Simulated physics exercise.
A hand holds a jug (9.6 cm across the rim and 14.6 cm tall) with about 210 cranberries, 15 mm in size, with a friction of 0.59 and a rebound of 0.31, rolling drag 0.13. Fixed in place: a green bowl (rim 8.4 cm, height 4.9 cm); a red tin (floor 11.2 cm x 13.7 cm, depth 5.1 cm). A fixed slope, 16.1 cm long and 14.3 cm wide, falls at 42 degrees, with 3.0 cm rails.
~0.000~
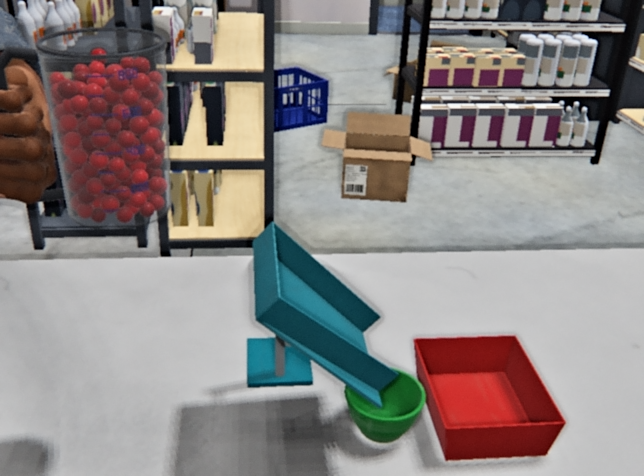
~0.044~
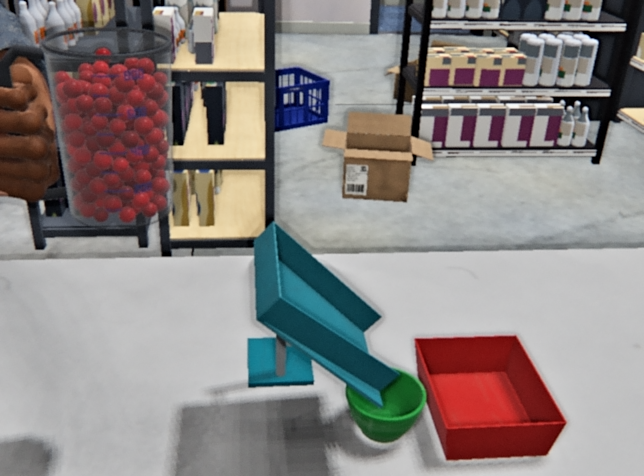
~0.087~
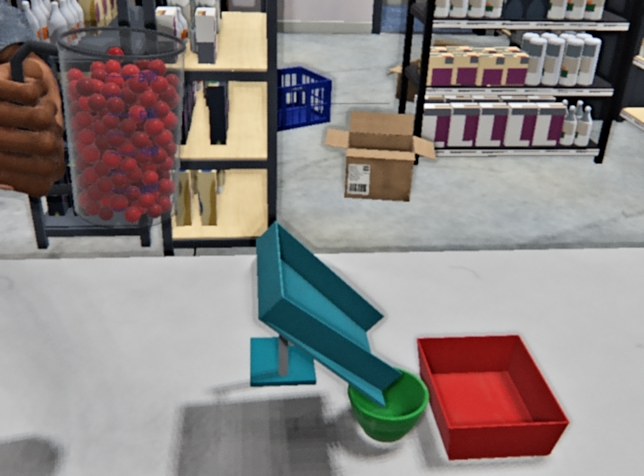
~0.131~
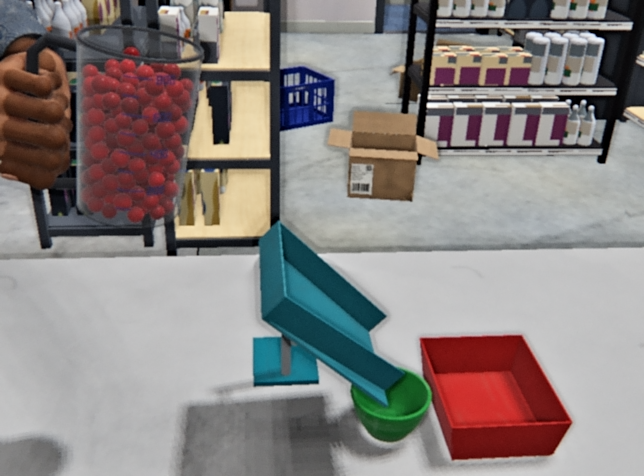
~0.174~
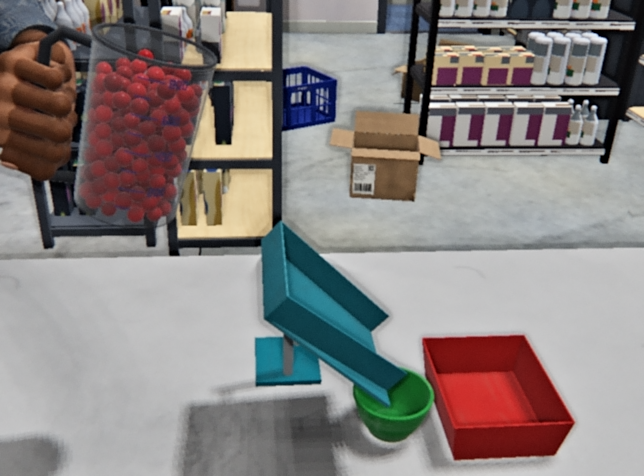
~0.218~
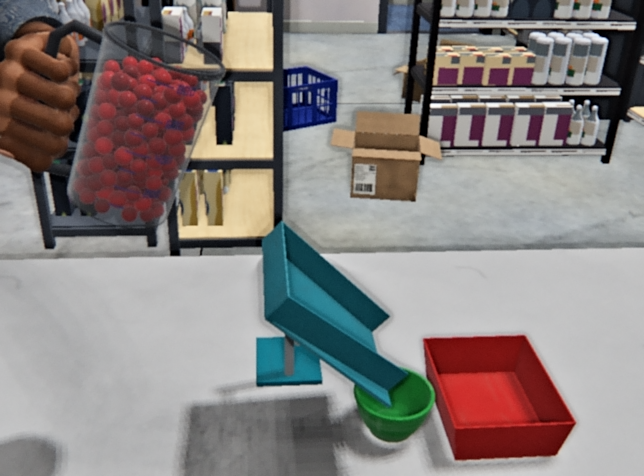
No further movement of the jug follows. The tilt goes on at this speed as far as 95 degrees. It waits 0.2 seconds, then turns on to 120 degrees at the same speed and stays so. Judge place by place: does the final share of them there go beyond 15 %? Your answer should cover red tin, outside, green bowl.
Red tin - stays within; outside - goes beyond; green bowl - stays within.
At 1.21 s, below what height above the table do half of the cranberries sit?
Around 34 cm.
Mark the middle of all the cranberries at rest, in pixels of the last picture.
Near pixel (219, 433).
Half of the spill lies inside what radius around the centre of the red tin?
About 32 cm.
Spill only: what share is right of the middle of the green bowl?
Near 0 in a hundred.
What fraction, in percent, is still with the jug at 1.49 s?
Around 40 percent remains.
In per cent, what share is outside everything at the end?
It comes to roughly 95 in a hundred.
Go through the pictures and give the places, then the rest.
In the first frame, jug at (107, 86); tilt 0 degrees; moved 0.0 cm; lip at (163, 43); top of the load at (81, 72); green bowl at (385, 392); red tin at (484, 377).
In the second frame, jug at (112, 86); tilt 1 degrees; moved 0.3 cm; lip at (169, 44); top of the load at (86, 71).
In the third frame, jug at (124, 86); tilt 4 degrees; moved 0.8 cm; low side right; lip at (183, 47); top of the load at (98, 69).
In the fourth frame, jug at (138, 88); tilt 9 degrees; moved 1.4 cm; low side right; lip at (201, 54); top of the load at (172, 72).
In the fifth frame, jug at (148, 89); tilt 15 degrees; moved 1.6 cm; low side right; lip at (215, 61); top of the load at (103, 70).
In the sixth frame, jug at (153, 91); tilt 21 degrees; moved 1.6 cm; low side right; lip at (223, 70); top of the load at (130, 73); green bowl at (394, 391); red tin at (494, 377). It turns about 135 degrees a second.
After 0.60 s, tilt 72 degrees; jug 100 %; middle of all pieces near (131, 133).
Then, at 0.92 s, tilt 95 degrees; jug 90 %, slope 10 %; middle of all pieces near (147, 148).
Then, at 1.21 s, tilt 111 degrees; jug 75 %, slope 15 %, outside 10 %; middle of all pieces near (159, 196).
Then, at 1.49 s, tilt 120 degrees; green bowl 5 %, jug 40 %, slope 25 %, outside 30 %; middle of all pieces near (197, 286).
By 2.8 s all is still; green bowl 5 %, red tin 0 %, jug 0 %, slope 0 %, outside 95 %.
